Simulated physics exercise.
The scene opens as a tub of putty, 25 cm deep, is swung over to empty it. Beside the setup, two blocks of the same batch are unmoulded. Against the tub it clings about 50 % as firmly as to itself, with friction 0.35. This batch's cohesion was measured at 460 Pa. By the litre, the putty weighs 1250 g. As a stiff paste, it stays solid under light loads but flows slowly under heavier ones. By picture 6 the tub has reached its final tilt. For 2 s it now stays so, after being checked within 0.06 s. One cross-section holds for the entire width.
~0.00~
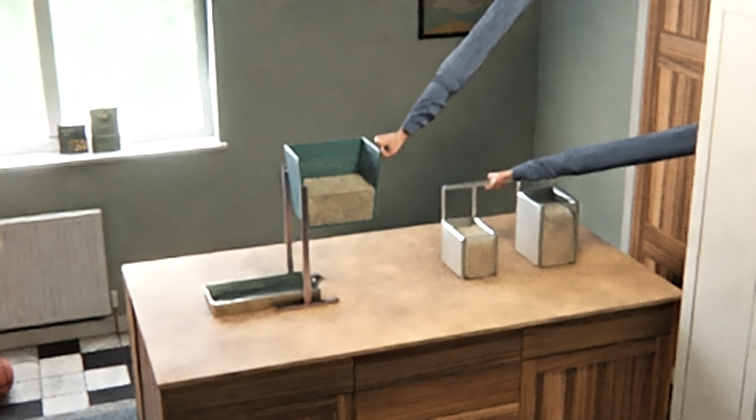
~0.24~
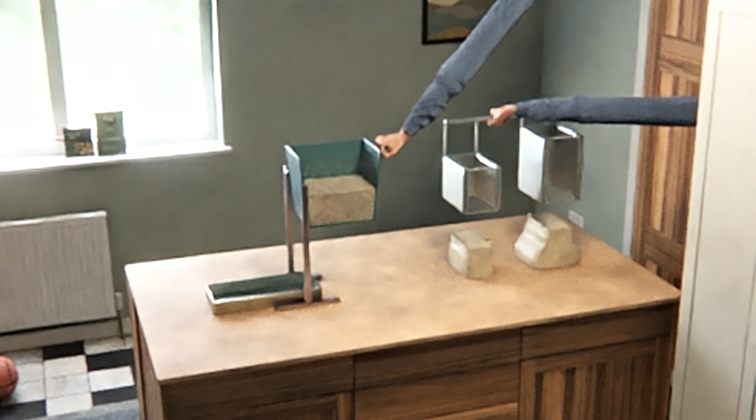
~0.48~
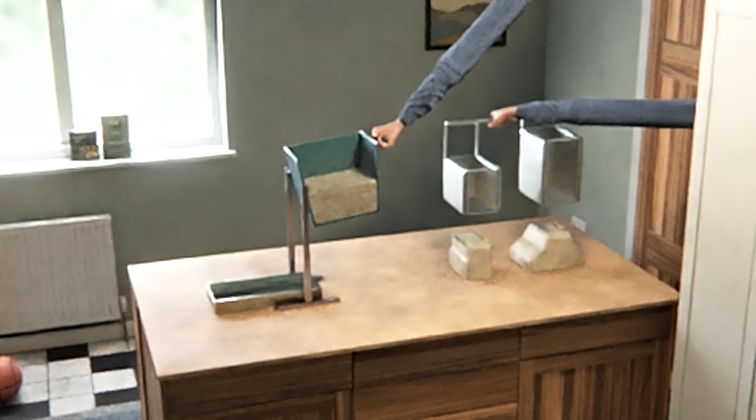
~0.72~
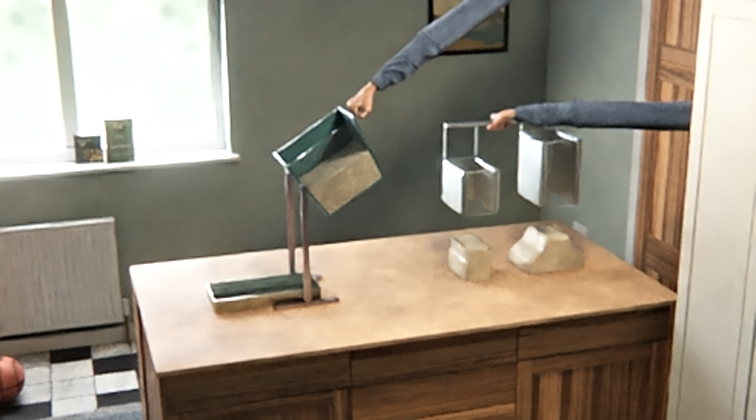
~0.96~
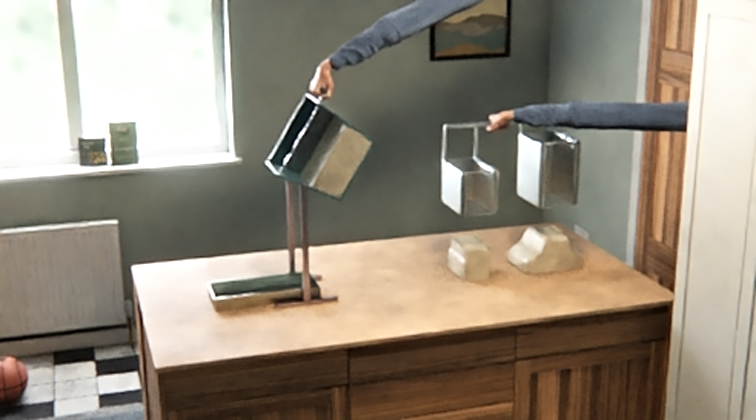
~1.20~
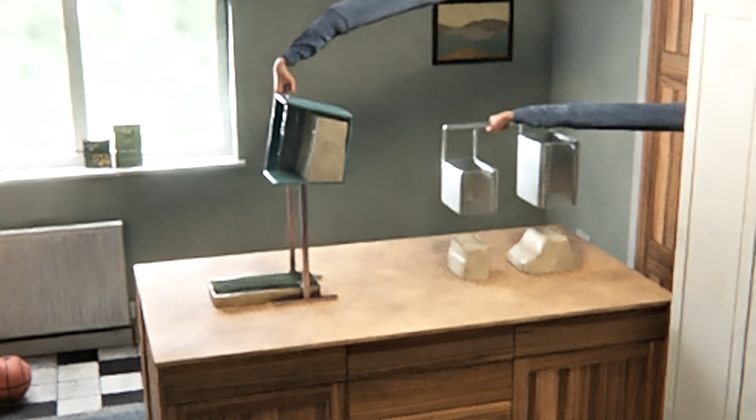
The video shows one hand lifting two moulds off pale blocks on a wooden counter, the right block slumping lower, while another hand swings a green tub of putty leftward on its stand until it is steeply tilted.
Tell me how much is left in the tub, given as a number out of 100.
It should be close to 99 out of 100.
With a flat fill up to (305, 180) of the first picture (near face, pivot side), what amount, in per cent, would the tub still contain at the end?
About 60 %.
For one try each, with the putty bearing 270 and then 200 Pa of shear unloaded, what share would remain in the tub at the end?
75 in a hundred, followed by 65 in a hundred.
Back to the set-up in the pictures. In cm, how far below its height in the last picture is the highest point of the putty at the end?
10 cm.
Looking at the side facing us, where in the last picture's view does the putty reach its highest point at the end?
It ends up highest close to (302, 146).
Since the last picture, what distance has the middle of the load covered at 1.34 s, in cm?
I'd estimate roughly 4 centimetres.
After 1.34 s, the tub is at 81 degrees and holds 100 %.
After 1.51 s, the tub is at 81 degrees and holds 100 %.
After 1.68 s, the tub is at 81 degrees and holds 99 %.
After 1.85 s, the tub is at 81 degrees and holds 99 %.
After 3.20 s, the tub is at 81 degrees and holds 99 %.
